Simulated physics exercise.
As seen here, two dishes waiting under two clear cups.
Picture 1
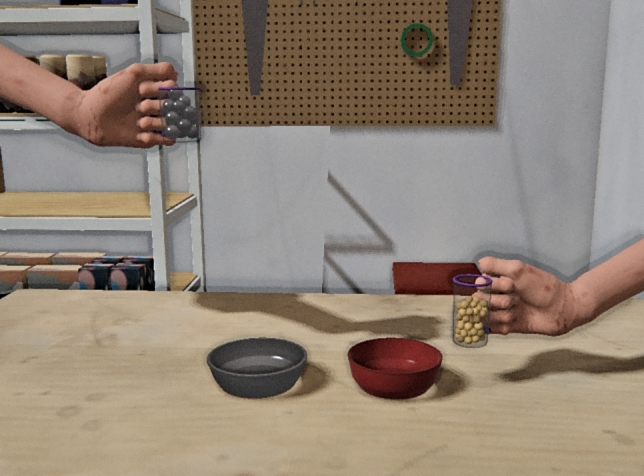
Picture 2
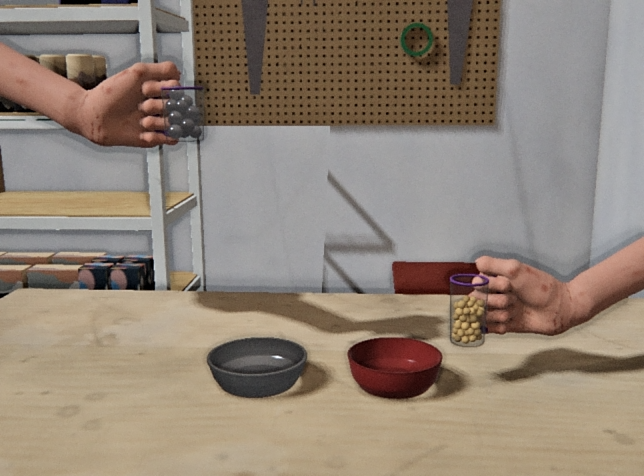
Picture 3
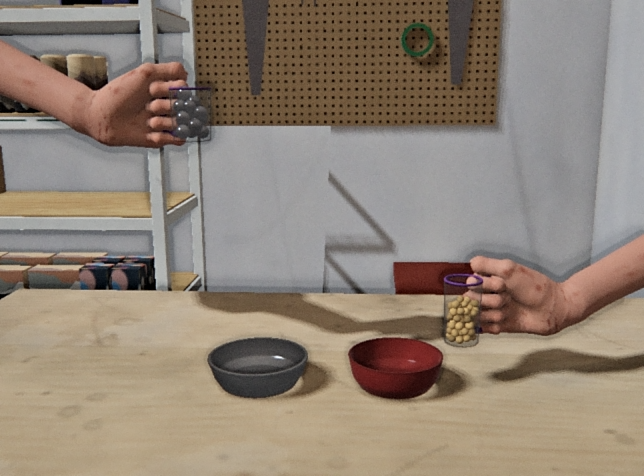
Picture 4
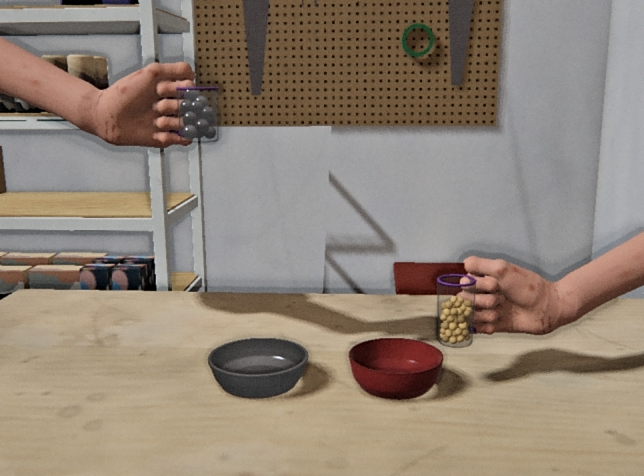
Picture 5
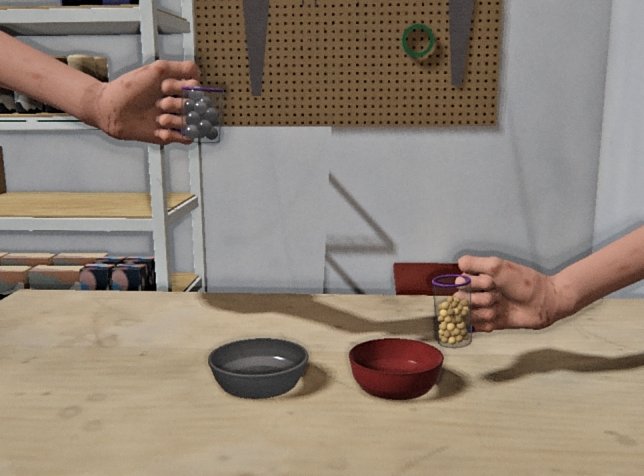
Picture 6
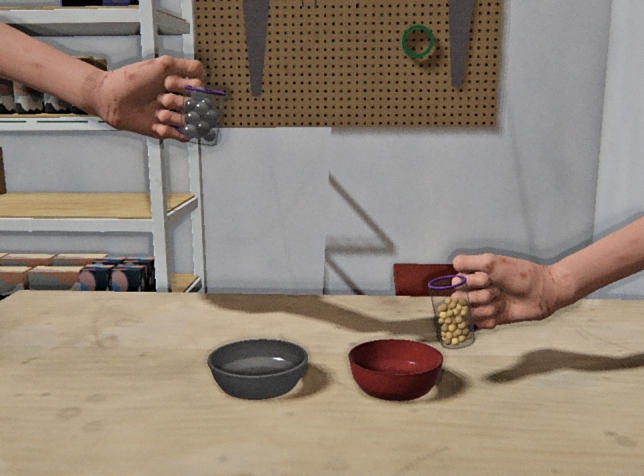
To begin with, two hands hold clear cups upright beyond a gray dish and a red dish, the left cup of gray balls high up and the right cup of chickpeas low. The left hand shifts slightly right while the right hand moves slightly left, then both cups tilt a little.
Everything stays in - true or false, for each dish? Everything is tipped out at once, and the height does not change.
Left dish: False. Right dish: True.
Then, 0.41 s later than the last frame, left, every one still in the cup; right, every one still in the cup.
Then, 0.92 s later than the last frame, left, every one still in the cup; right, every one still in the cup.
Then, 1.48 s later than the last frame, left, roughly a third still in the cup, roughly two thirds in the air; right, almost all still in the cup, just a few in the air.
When it is over, left, roughly a third in the dish, roughly two thirds outside the dish; right, every one in the dish, not one outside the dish.
